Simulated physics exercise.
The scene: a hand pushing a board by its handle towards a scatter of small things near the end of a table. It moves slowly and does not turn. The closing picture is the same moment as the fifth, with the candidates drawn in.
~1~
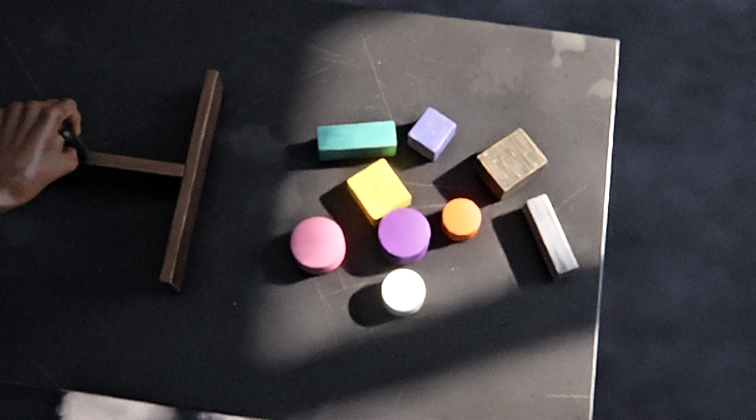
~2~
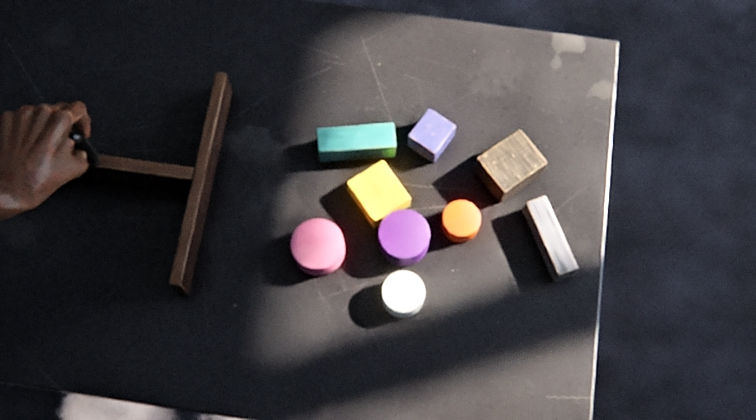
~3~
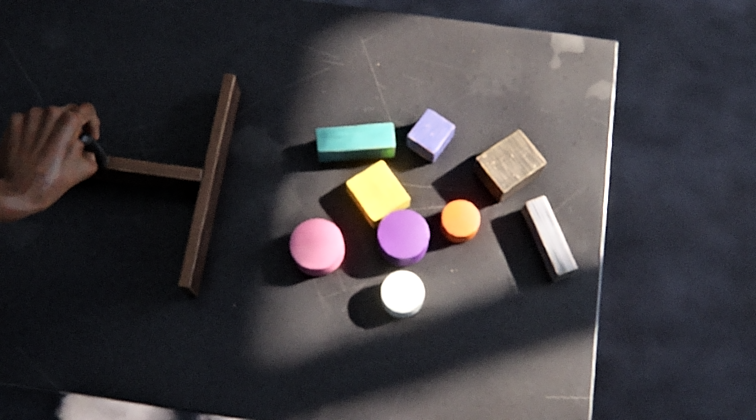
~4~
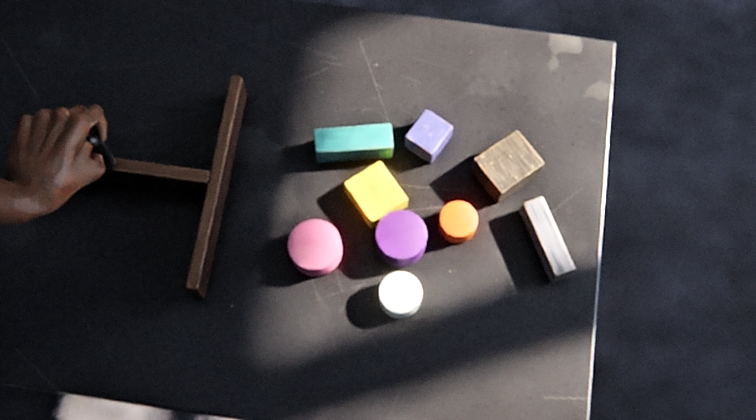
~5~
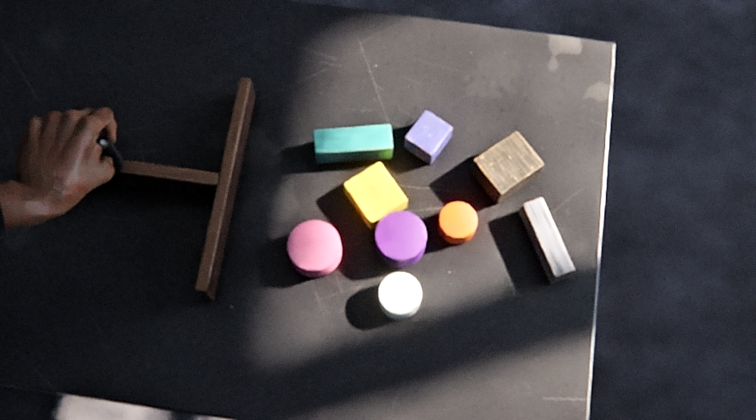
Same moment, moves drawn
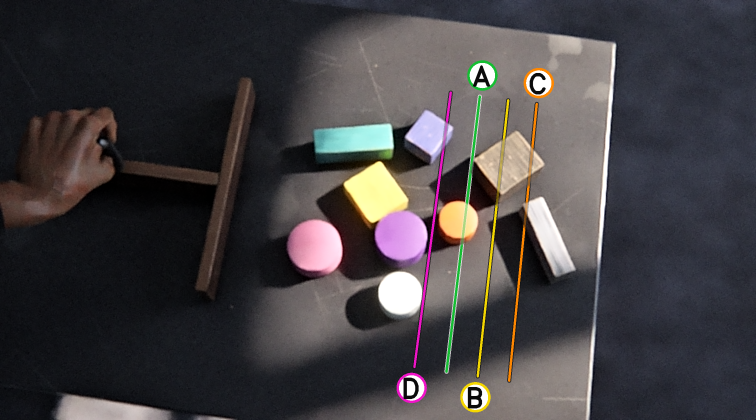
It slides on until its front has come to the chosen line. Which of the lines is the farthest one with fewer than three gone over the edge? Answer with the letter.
Stop at C.
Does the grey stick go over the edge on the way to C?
Yes.
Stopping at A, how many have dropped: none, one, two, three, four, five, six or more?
The count is none.
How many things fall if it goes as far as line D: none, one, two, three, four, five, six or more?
The count is none.
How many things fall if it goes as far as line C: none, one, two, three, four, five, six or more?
Two.
On the marked copy, A at (464, 227); B at (494, 231); C at (524, 236); D at (433, 223).
With C. Early on, board (331, 195); blue block (443, 136); turquoise bar (387, 153).
Further on, board (438, 210); black block (562, 170); grey stick (552, 245).
At the end, board (524, 222); black block over the edge; grey stick over the edge; two fallen.
As for the rest, A is within the limit but short; B is within the limit but short; D is within the limit but short.
